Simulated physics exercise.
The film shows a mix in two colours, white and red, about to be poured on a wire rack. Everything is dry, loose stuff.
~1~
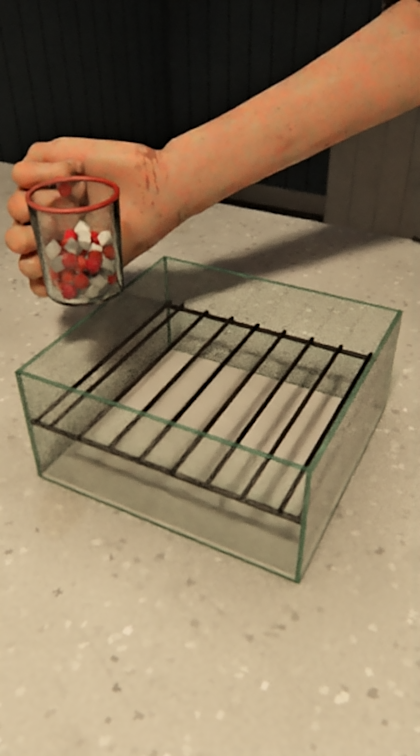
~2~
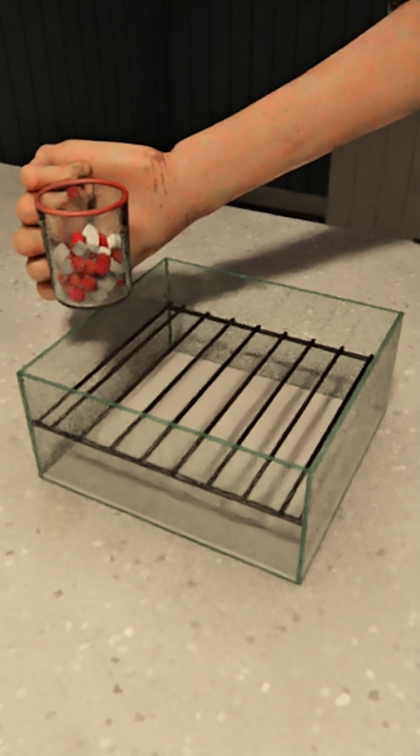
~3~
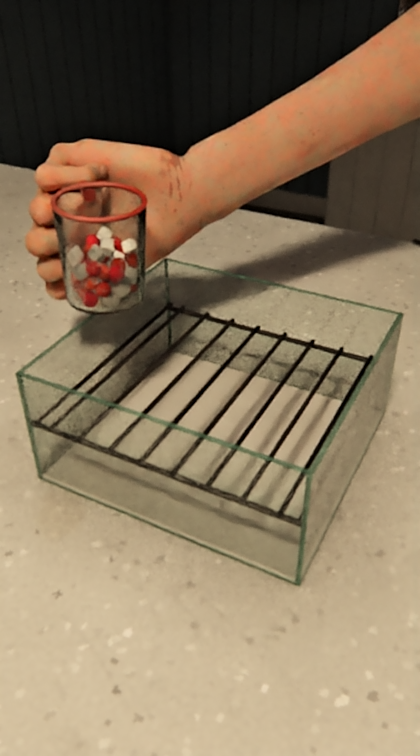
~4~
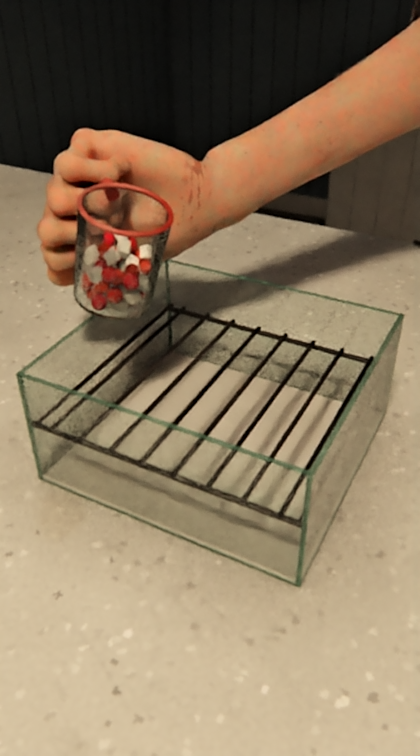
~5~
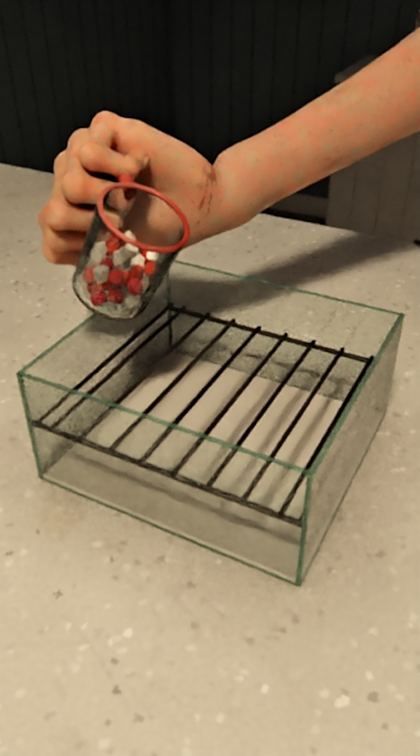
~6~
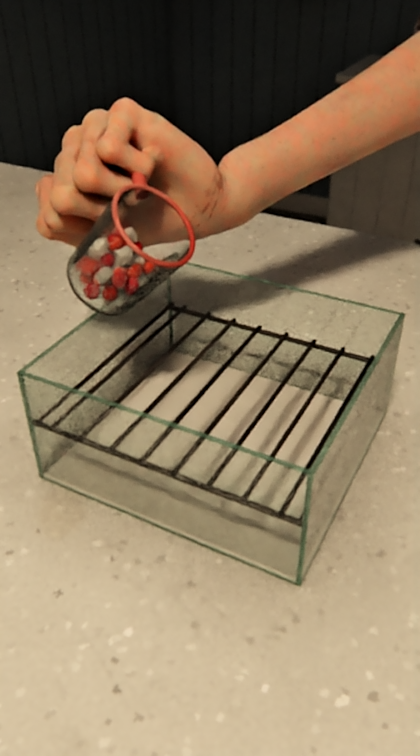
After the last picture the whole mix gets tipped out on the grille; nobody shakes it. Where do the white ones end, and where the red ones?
As for the white ones, they slip past the grid, and the red ones slip past the grid.
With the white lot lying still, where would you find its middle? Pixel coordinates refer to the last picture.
My estimate is about (259, 423) in pixels.
Then, 0.21 s later than the last frame, white ones, every one in the cup; red ones, every one in the cup.
Then, 0.47 s later than the last frame, white ones, every one in the cup; red ones, every one in the cup.
Then, 0.75 s later than the last frame, white ones, roughly two thirds in the cup, roughly a third on or over the wires, about a tenth under the rack; red ones, roughly two thirds in the cup, roughly a quarter on or over the wires, about a tenth under the rack.
When it is over, white ones, every one under the rack; red ones, every one under the rack.
